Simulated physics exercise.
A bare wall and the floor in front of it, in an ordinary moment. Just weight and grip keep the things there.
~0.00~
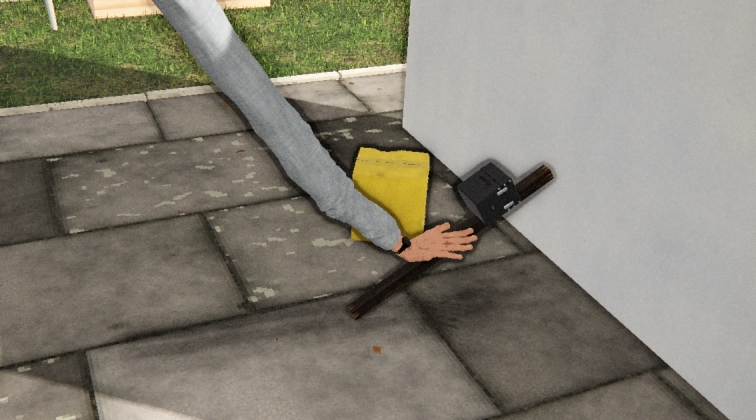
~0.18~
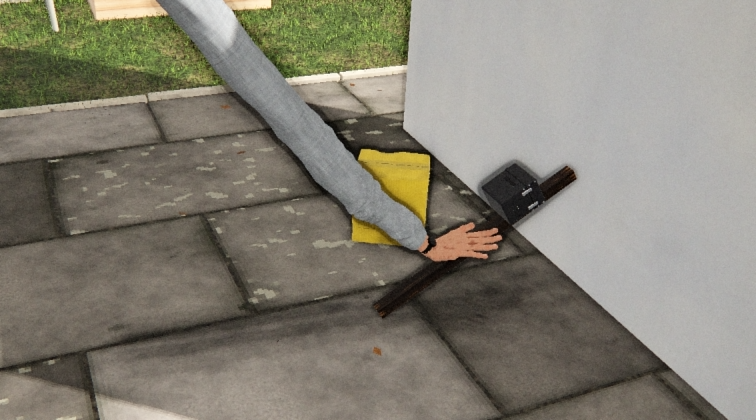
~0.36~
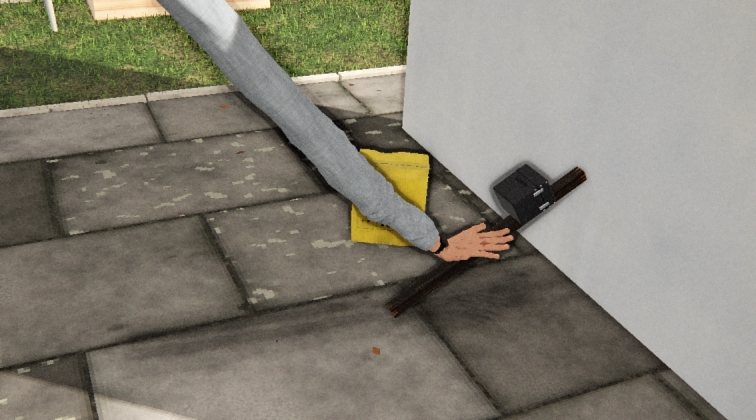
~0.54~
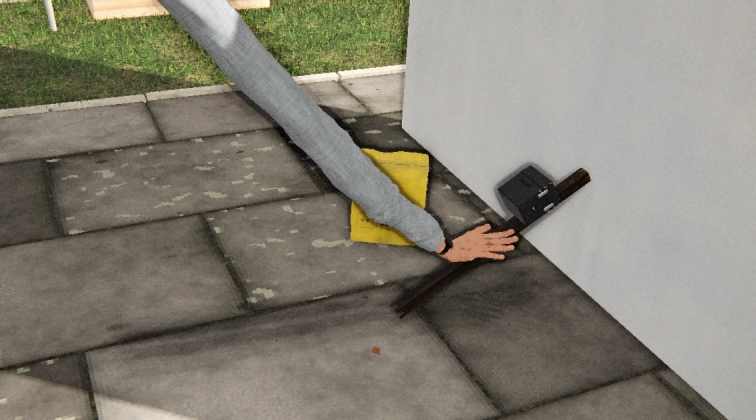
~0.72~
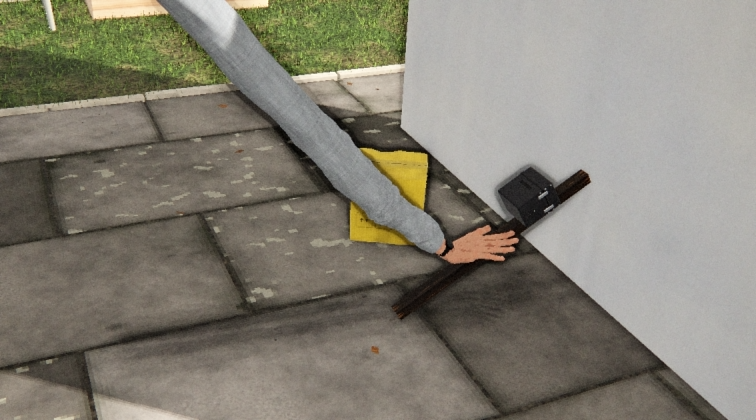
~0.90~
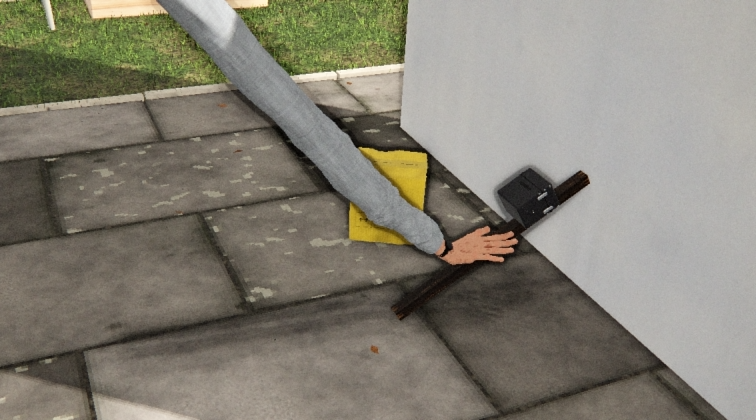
An arm in a grey sleeve, its hand open against a dark pole with a black box on it, moved the pole a little to the right against a pale wall, then stayed still beside a yellow box.
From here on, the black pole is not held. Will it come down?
Unstable.
By 1.20 s, black pole leaning 20° more than when let go near (476, 279).
By 1.30 s, black pole leaning 30° more than when let go near (471, 288).
By 1.40 s, black pole leaning 30° more than when let go near (470, 287).
When it is over (2.2 s), moved from the start, black pole; yellow box as before. End places, in pixels of the last picture, black pole near (469, 296). The pole slips out.
